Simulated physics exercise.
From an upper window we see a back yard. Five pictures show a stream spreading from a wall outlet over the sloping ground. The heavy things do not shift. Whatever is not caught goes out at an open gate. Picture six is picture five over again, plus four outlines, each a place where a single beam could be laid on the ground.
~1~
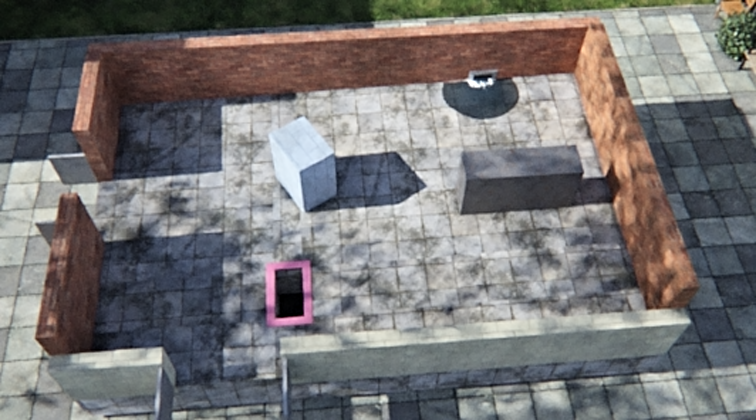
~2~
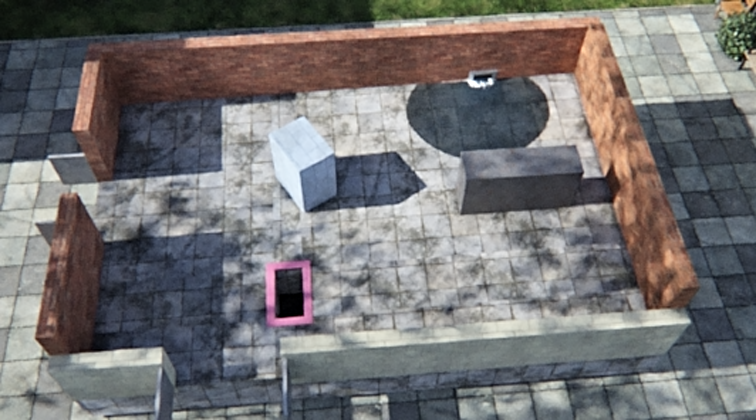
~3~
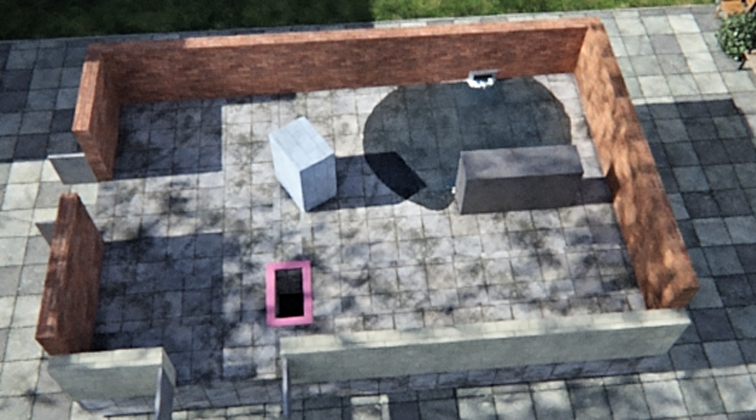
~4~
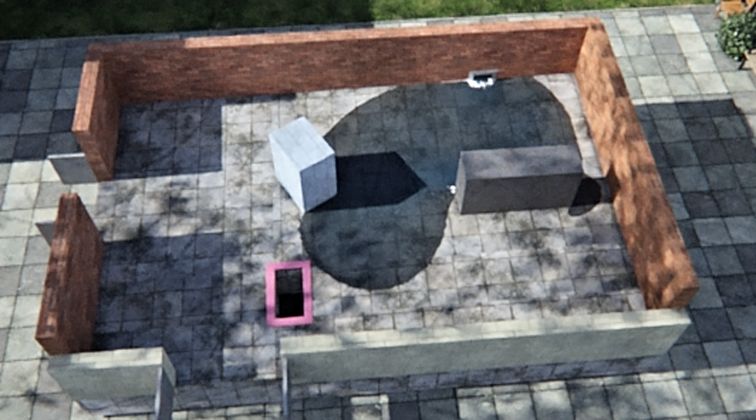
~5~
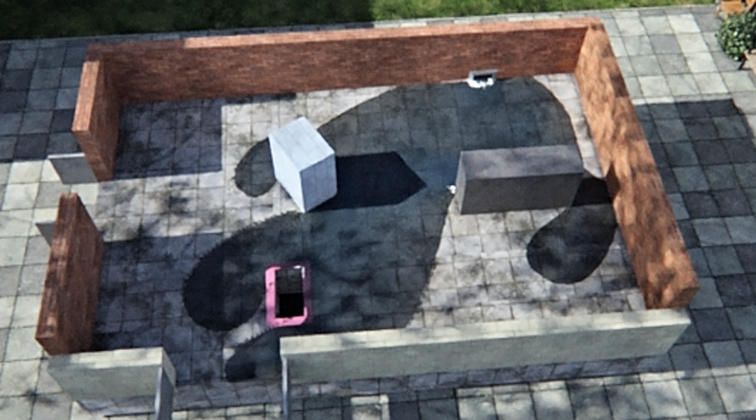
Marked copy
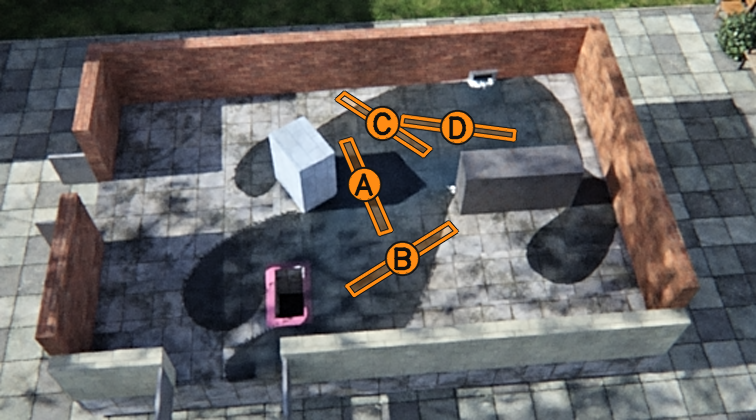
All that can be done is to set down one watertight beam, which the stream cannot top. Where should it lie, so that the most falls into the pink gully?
B is best.
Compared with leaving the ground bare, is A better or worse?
Place A is worse.
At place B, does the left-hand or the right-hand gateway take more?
The right one.
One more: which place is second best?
Place C.
On the marked copy, A from (346, 140) to (385, 232); B from (350, 290) to (452, 227); C from (340, 96) to (426, 152); D from (402, 120) to (514, 135).
If A is chosen, about 20 % of the stream goes into the pink gully, about 78 % out by the gates.
If B is chosen, about 58 % of the stream goes into the pink gully, about 39 % out by the gates.
If C is chosen, about 40 % of the stream goes into the pink gully, about 56 % out by the gates.
If D is chosen, about 20 % of the stream goes into the pink gully, about 79 % out by the gates.
